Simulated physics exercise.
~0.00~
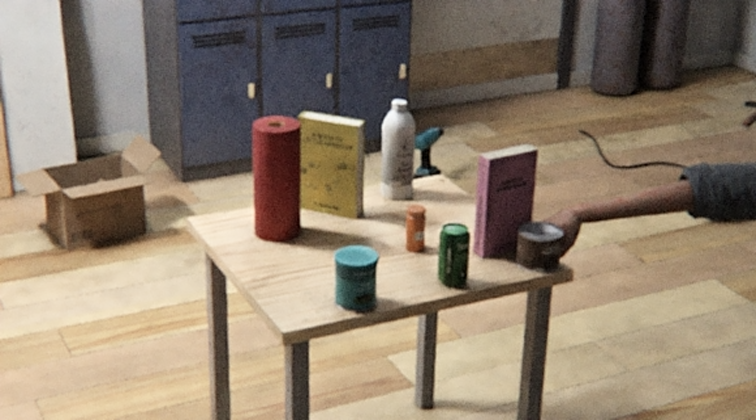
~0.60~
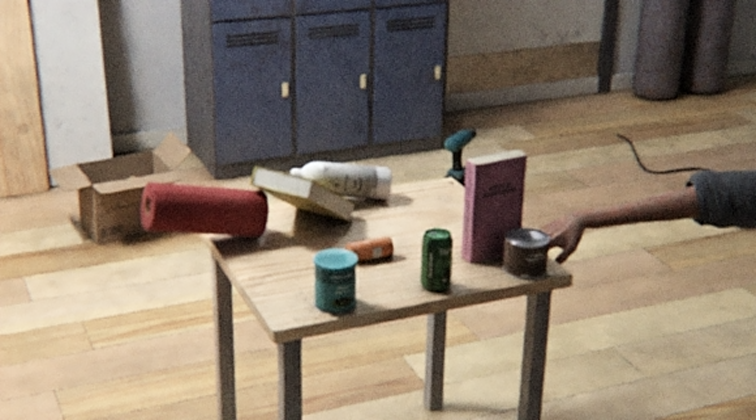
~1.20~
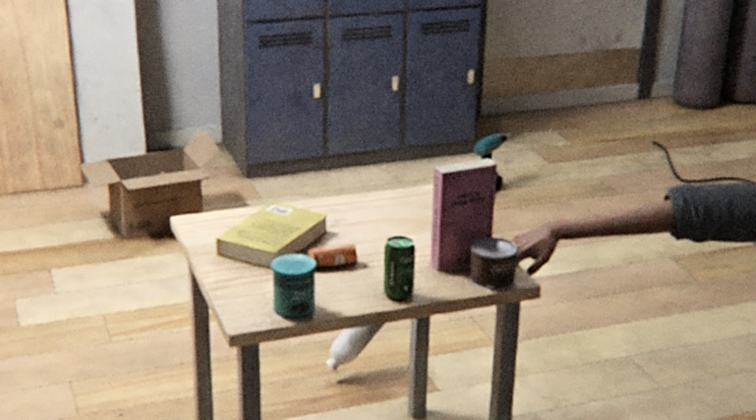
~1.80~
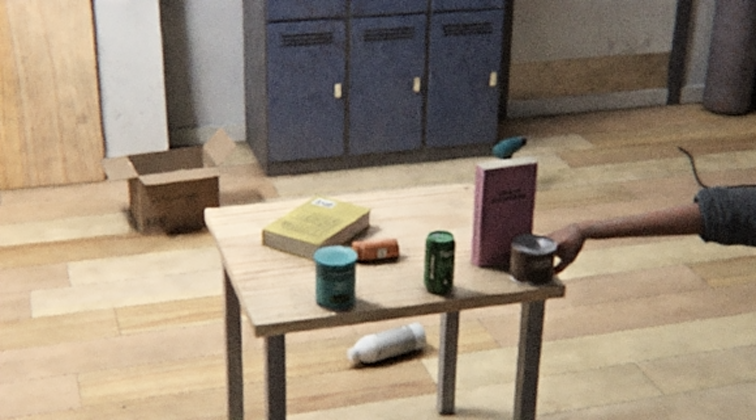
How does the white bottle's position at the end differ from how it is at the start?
At the start the white bottle stands upright on the table, but at the end it lies on its side on the floor.
